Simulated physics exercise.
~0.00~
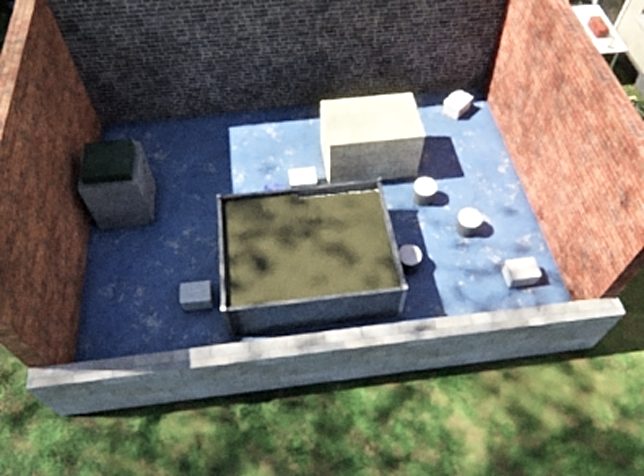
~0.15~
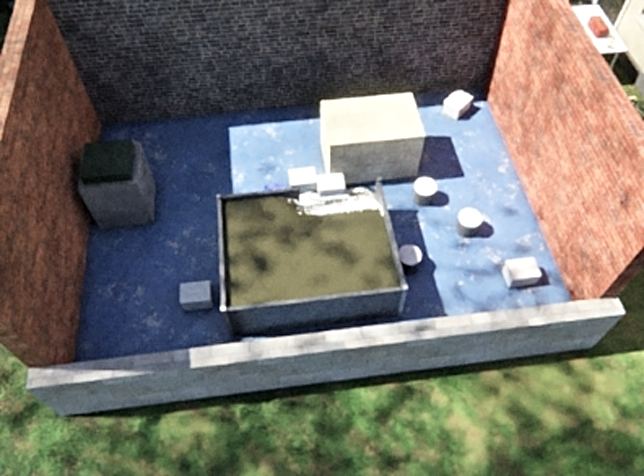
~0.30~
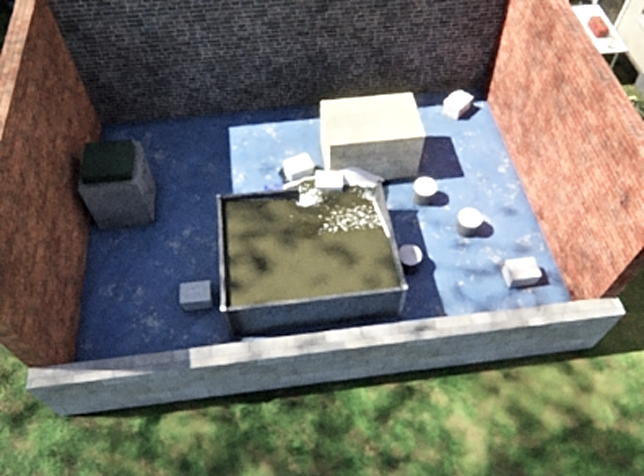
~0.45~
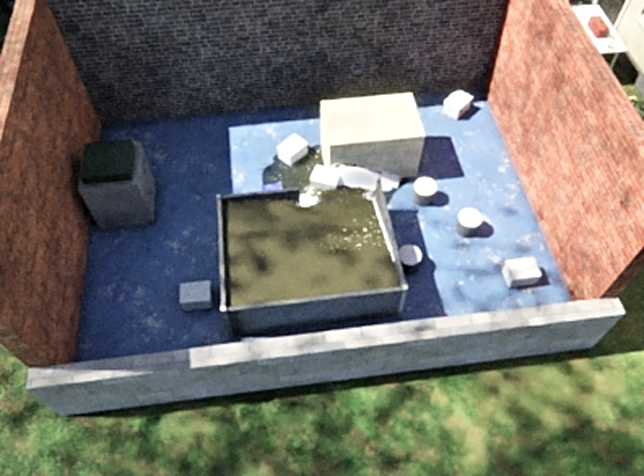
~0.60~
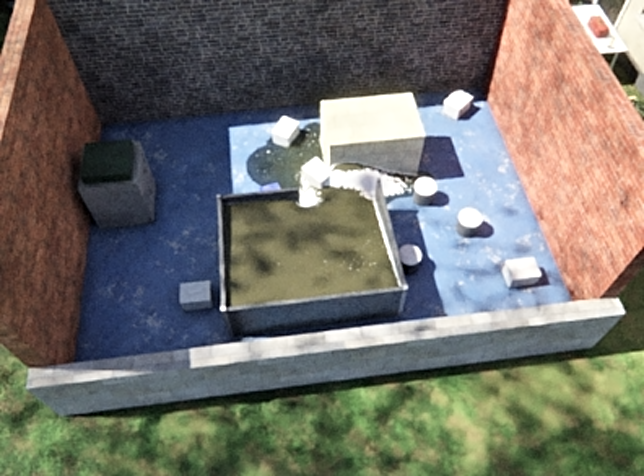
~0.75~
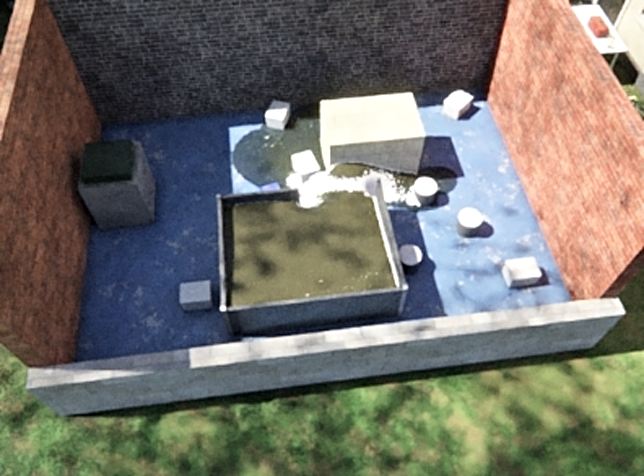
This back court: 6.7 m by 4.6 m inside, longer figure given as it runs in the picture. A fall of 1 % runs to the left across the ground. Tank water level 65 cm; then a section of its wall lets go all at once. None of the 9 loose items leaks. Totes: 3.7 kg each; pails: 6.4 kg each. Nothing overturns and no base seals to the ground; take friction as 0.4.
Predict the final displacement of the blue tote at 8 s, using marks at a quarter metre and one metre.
It finishes a long distance off.
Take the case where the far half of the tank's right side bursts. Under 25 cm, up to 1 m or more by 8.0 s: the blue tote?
Note: Blue tote unmoved.
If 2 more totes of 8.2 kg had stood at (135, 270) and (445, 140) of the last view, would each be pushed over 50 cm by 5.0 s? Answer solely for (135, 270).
Looks like it's not far enough.
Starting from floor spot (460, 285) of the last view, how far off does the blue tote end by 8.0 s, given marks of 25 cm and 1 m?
From that spot, it is pushed far off.
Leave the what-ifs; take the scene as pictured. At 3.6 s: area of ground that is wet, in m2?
Some 24 m2.
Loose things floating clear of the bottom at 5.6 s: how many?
Tally: 4 of them.
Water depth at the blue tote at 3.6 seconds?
Near 3 cm deep.
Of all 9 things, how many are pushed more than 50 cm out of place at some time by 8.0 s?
That adds up to 8.
After 1.6 s the blue tote is near (265, 199), 0.2 m from its start, aground; 2 afloat.
After 3.6 s the blue tote is near (185, 208), 1.3 m from its start, aground; 6 afloat.
After 5.6 s the blue tote is near (176, 243), 1.6 m from its start, aground; 4 afloat.
After 8.0 s the blue tote is near (96, 266), 2.7 m from its start, afloat; 7 afloat.
